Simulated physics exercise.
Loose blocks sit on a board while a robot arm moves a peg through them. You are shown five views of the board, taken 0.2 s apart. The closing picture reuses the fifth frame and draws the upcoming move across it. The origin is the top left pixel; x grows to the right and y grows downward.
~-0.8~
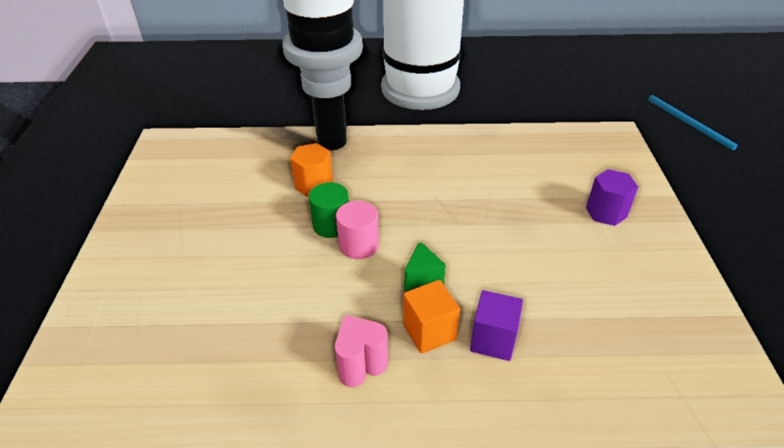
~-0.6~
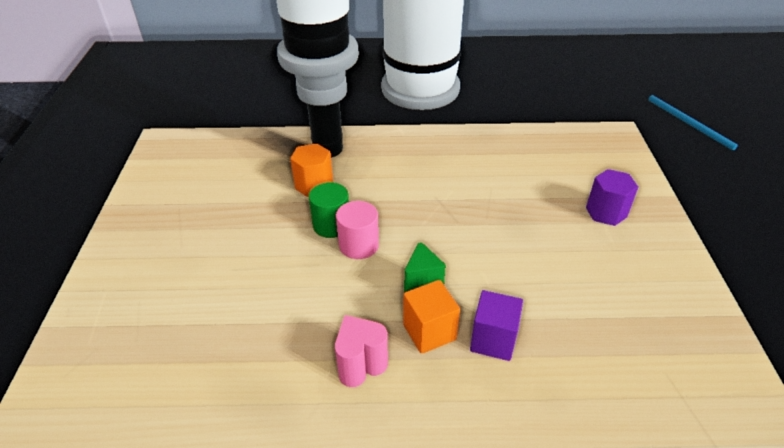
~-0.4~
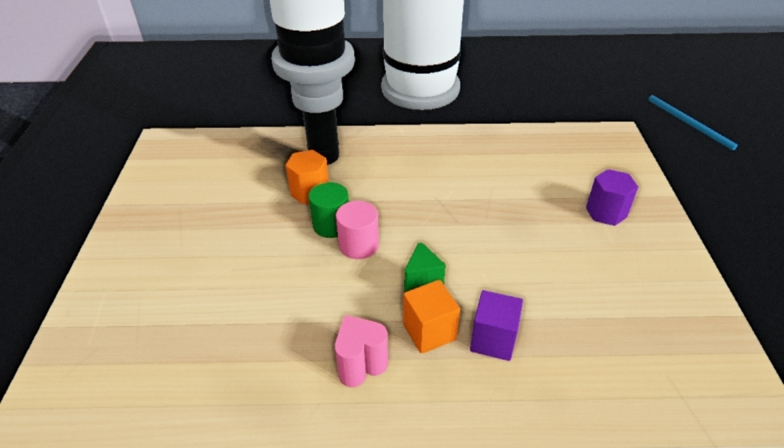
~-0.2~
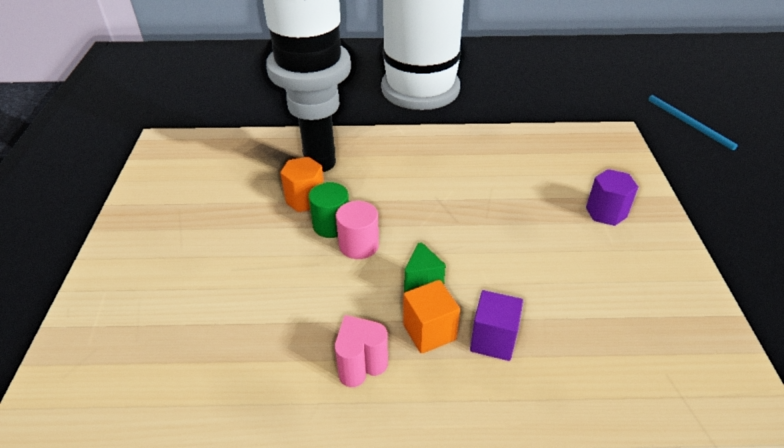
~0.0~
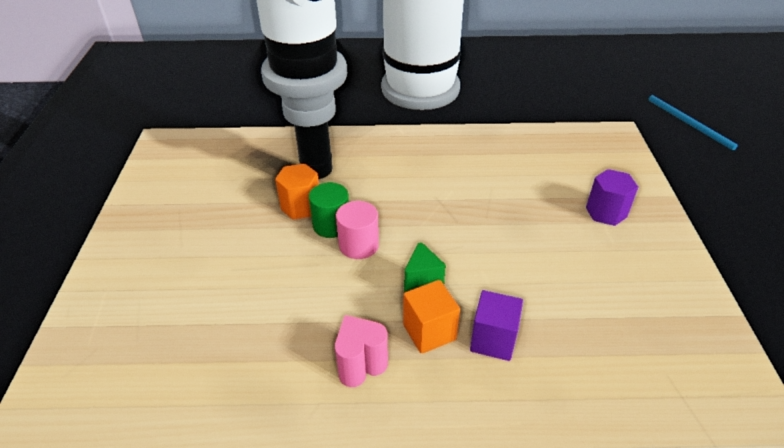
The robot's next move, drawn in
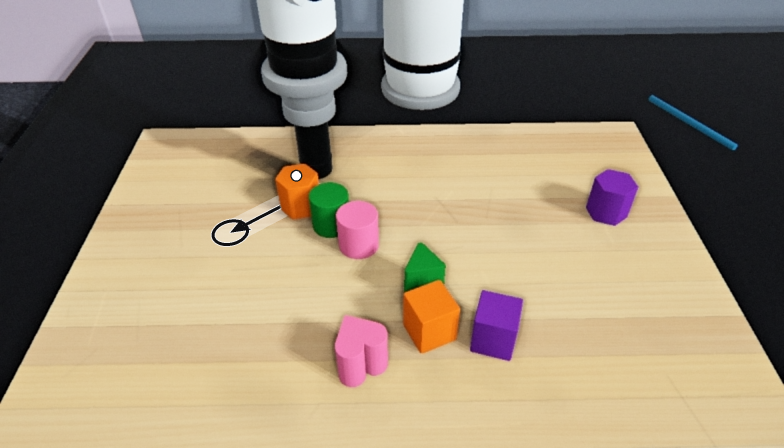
On a light wooden board scattered with colored blocks, a robot arm's black peg moved slightly left and toward the viewer, then nudged the orange hexagon a short way alongside the green cylinder.
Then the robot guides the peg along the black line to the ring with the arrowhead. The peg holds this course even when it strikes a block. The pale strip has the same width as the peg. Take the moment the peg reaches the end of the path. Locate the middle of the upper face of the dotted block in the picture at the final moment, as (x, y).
Pixel (266, 209).
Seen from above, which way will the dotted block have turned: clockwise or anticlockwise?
It swings round anticlockwise.
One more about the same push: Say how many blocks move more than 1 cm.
When the path ends, I think you'll find one block out of place by more than 1 cm.
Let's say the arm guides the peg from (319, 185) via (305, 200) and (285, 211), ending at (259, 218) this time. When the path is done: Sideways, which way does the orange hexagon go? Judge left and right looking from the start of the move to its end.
Leftward.
Path on the board, from (319, 185) directly to (230, 232); the dot is on the orange hexagon.
The first path, step by step. One third of the way, peg (289, 186); orange hexagon (281, 193), turned 40° anticlockwise.
Two thirds of the way, peg (257, 203); orange hexagon (267, 208), turned 95° anticlockwise.
At the end, peg (226, 218); orange hexagon (266, 209), turned 100° anticlockwise; green circle in place.
